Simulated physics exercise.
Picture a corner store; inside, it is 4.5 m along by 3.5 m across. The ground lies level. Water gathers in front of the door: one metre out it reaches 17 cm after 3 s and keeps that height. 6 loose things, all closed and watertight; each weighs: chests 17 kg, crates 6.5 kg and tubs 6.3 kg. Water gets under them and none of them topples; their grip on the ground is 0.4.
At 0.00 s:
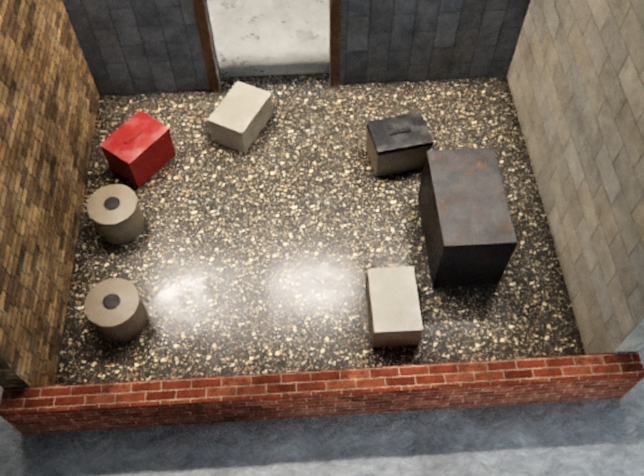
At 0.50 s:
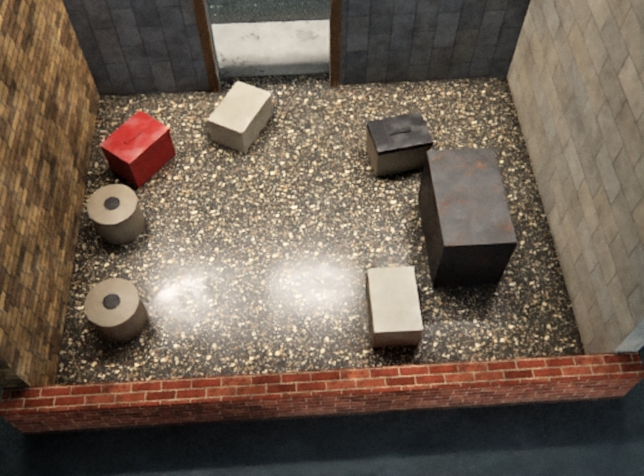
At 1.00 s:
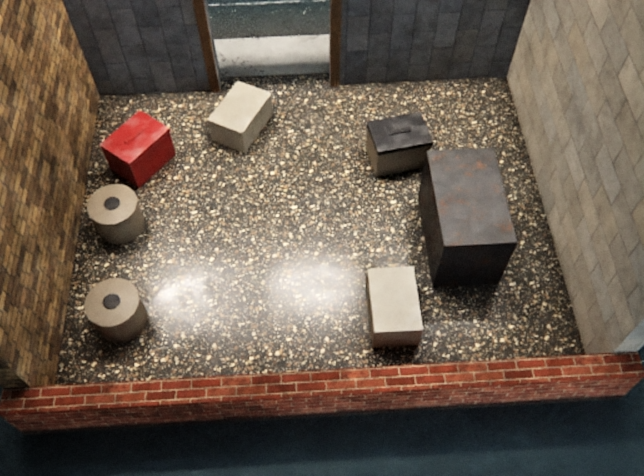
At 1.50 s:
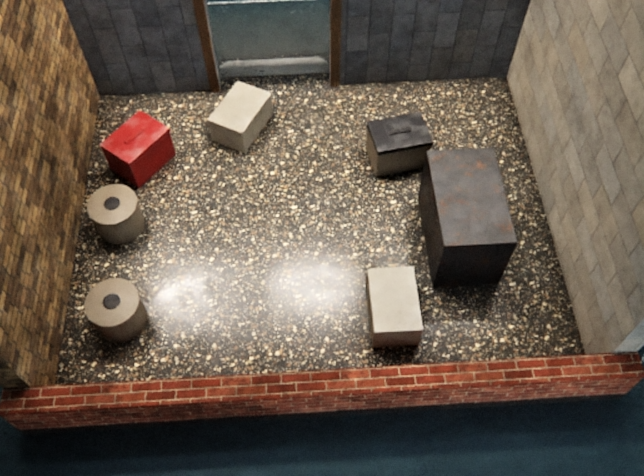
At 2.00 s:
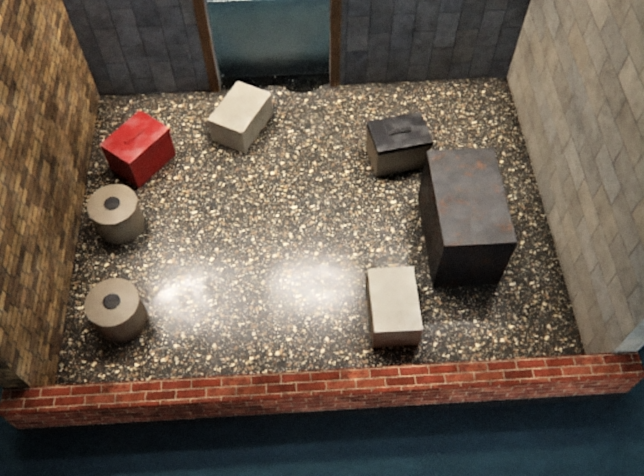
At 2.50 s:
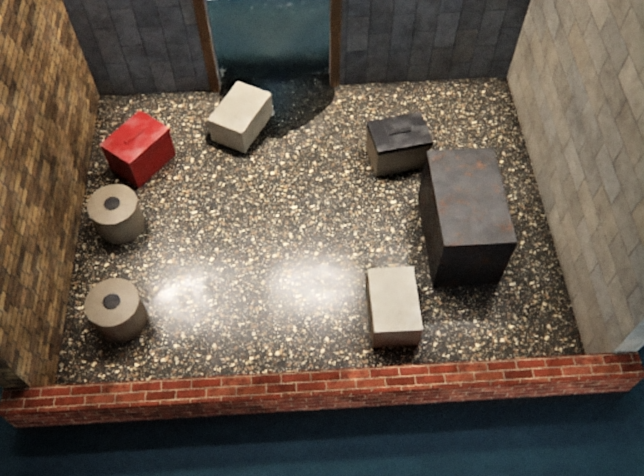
To begin with, a red chest, pale and dark boxes and two round tubs stand on a dry speckled floor inside a walled room. Dark water then gathers outside, covering the ground beyond the doorway at the back. Finally, a little spreads over the threshold onto the floor, while every object stays still.
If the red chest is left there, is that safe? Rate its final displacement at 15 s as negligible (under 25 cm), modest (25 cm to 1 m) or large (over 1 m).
Modest.
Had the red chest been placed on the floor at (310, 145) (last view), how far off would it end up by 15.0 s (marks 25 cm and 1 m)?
Answer: It covers a big distance.
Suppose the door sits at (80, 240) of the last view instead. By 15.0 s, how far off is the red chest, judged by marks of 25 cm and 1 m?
Observation: Red chest small displacement.
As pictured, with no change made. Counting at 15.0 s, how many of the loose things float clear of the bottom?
I get 6.
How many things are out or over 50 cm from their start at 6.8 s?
Answer: 2.
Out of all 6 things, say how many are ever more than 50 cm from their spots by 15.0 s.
It adds up to 3.
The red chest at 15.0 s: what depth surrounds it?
I'd put it at about 9 cm.
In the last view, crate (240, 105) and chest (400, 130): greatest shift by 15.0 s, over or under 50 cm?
Result, in order: Bigger / not bigger.
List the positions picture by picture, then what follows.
The first picture shows the red chest at (135, 136), on the bottom; 0.0 m2 under water; 0 of 6 have shifted.
The second picture shows the red chest at (135, 136) rests on the ground; water covers 0.0 m2; 0 of 6 have shifted.
The third picture shows the red chest at (135, 136), on the bottom; 0.0 m2 under water; 0 of 6 have shifted.
The fourth picture shows the red chest at (135, 136) rests on the ground; 0.0 m2 under water; 0 of 6 have shifted.
The fifth picture shows the red chest at (135, 136) rests on the ground; water covers 0.0 m2; 0 of 6 have shifted.
The sixth picture shows the red chest at (135, 136) rests on the ground; 0.5 m2 under water; 0 of 6 have shifted.
After 3.5 s the red chest is near (135, 136), 0.0 m from its start, aground; 0 afloat.
After 6.8 s the red chest is near (135, 136), 0.0 m from its start, aground; 3 afloat.
After 11.0 s the red chest is near (134, 131), 0.1 m from its start, aground; 4 afloat.
After 15.0 s the red chest is near (129, 105), 0.4 m from its start, afloat; 6 afloat.
